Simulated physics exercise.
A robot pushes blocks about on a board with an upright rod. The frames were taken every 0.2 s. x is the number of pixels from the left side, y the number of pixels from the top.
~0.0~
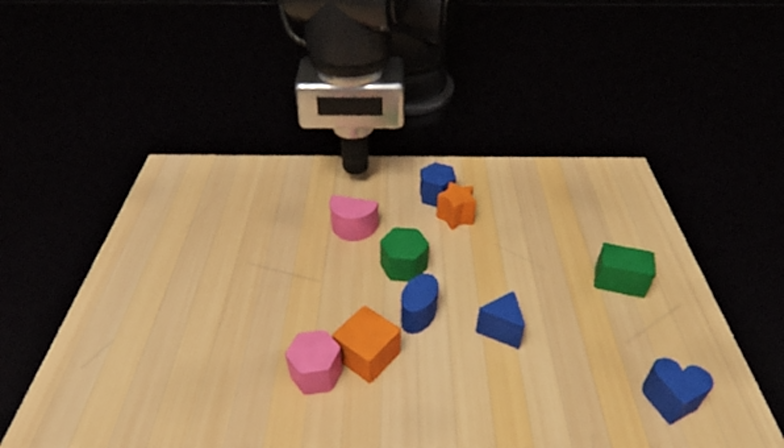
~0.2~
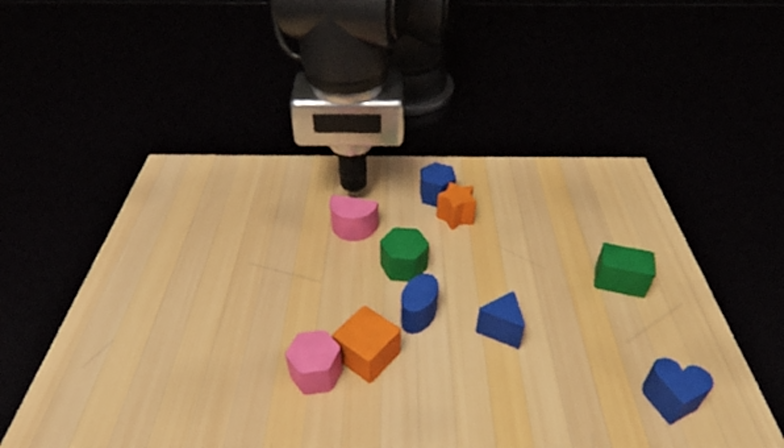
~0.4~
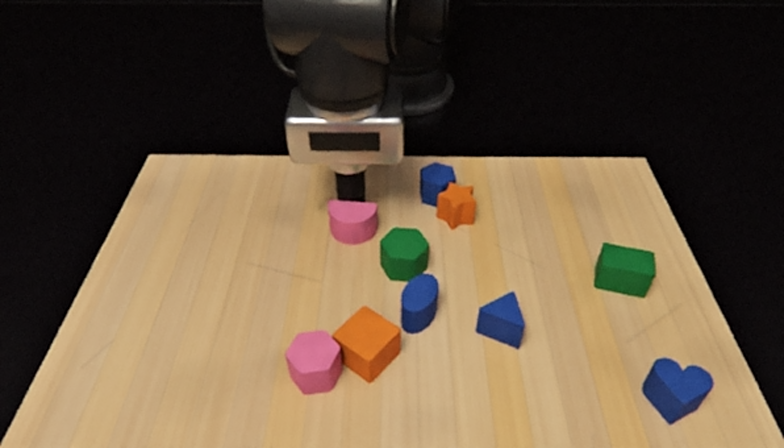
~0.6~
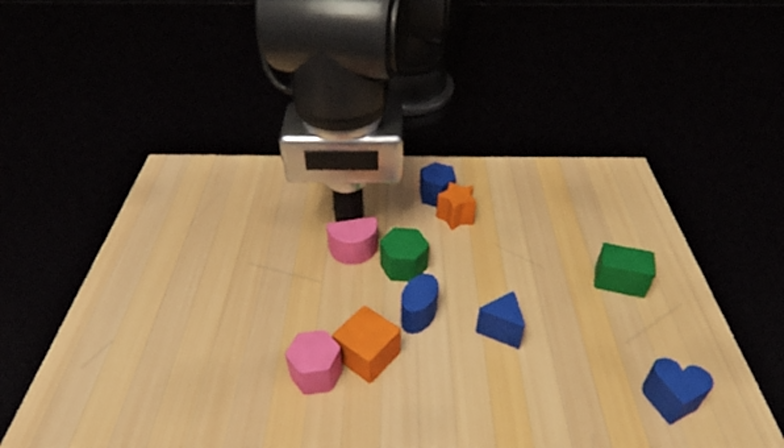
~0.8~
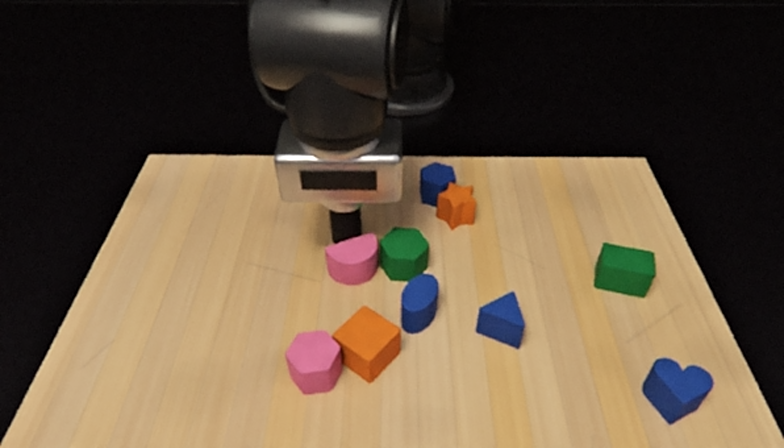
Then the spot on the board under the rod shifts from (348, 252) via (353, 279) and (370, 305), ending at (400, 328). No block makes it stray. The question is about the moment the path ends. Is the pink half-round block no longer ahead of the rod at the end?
No
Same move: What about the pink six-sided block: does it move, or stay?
The block stays on its spot.
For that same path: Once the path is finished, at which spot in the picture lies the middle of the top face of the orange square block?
In the picture, that point is around (383, 367).
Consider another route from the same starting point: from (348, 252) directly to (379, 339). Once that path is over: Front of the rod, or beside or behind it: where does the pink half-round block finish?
By the time the path ends, the pink half-round block is still sitting right in front of the rod.
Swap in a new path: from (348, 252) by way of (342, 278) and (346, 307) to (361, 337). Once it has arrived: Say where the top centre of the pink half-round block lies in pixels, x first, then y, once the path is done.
The answer is (394, 311).
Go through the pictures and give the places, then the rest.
Tip of the rod at (356, 167), middles of tops, pink six-sided block at (313, 351), pink half-round block at (352, 206), orange square block at (367, 332), green six-sided block at (405, 242), blue oval at (420, 291), in the first picture.
Rod at (354, 184), nothing pushed, in the second picture.
Rod at (352, 202), pink half-round block at (351, 210), in the third picture.
Rod at (349, 220), pink half-round block at (353, 229), in the fourth picture.
Rod at (347, 238), pink six-sided block at (313, 351), pink half-round block at (354, 249), orange square block at (367, 332), green six-sided block at (405, 242), blue oval at (420, 291), in the fifth picture.
The first path, step by step. One third of the way, rod at (352, 267); pink half-round block at (360, 279).
Two thirds of the way, rod at (369, 292); pink half-round block at (379, 306); orange square block at (373, 350), turned 20° clockwise.
At the end, rod at (400, 314); pink six-sided block unmoved; pink half-round block at (411, 331); orange square block at (383, 367), turned 70° clockwise; green six-sided block unmoved; blue oval at (437, 295), turned 55° anticlockwise.
